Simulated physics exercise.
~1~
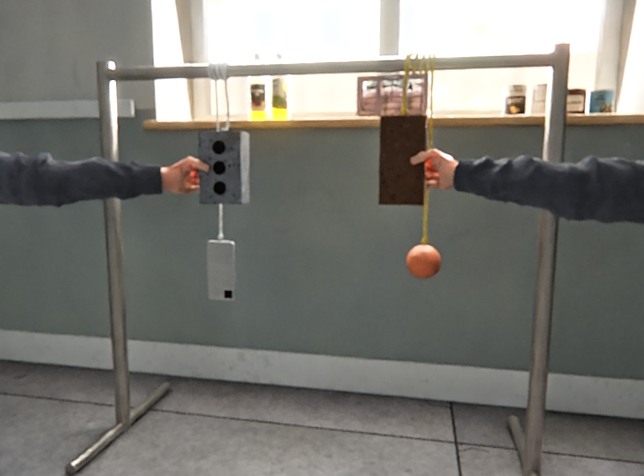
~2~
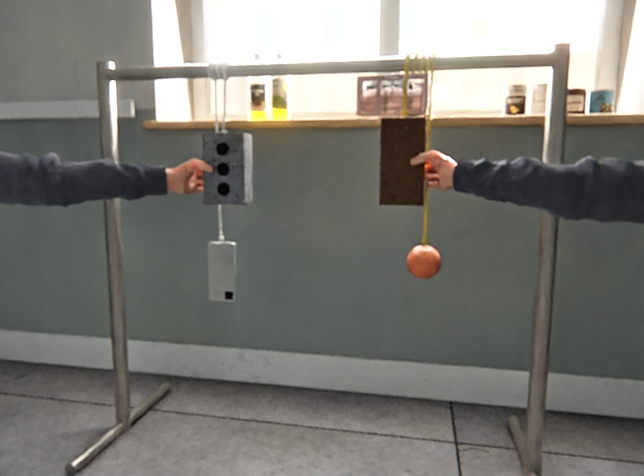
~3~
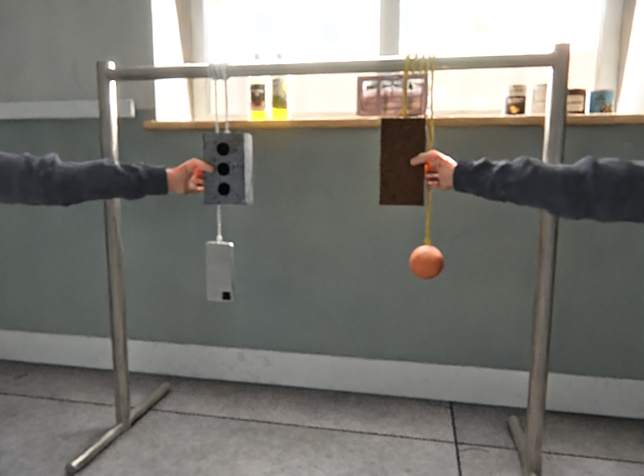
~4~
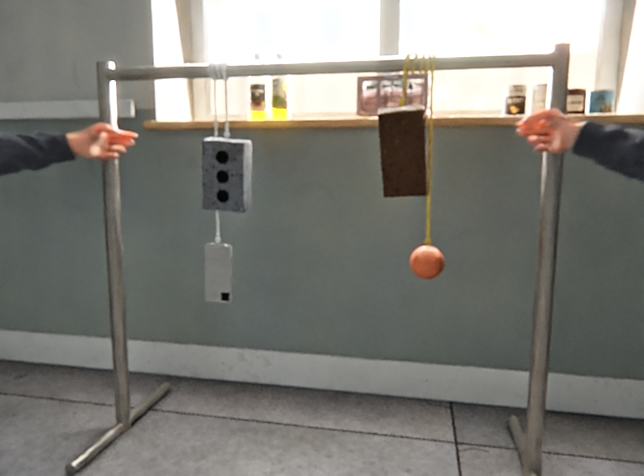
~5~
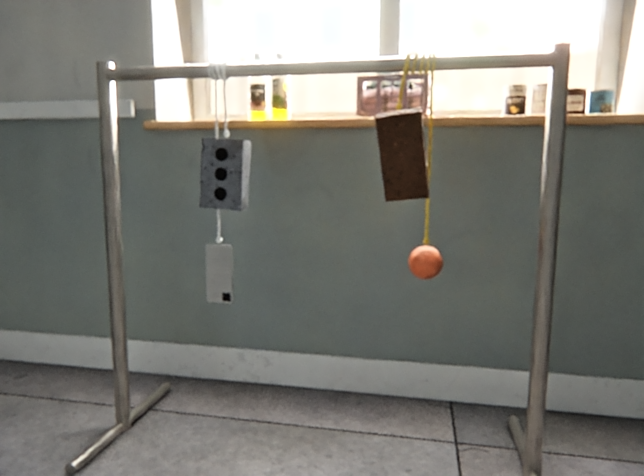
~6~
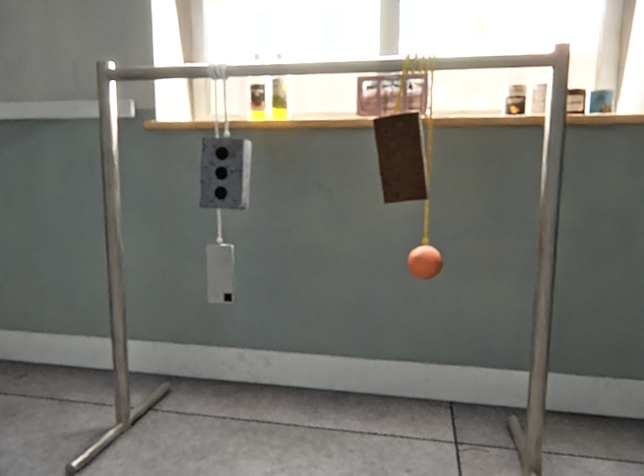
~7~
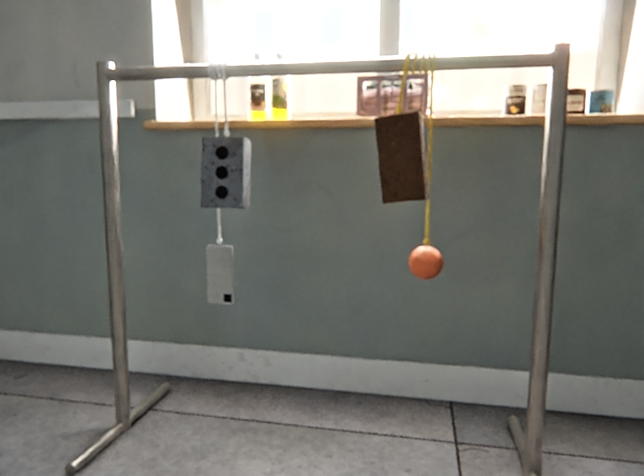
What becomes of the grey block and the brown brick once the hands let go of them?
Both stay hanging from the rail. The brick tilts a little but keeps its height, and the grey block stays up as well.
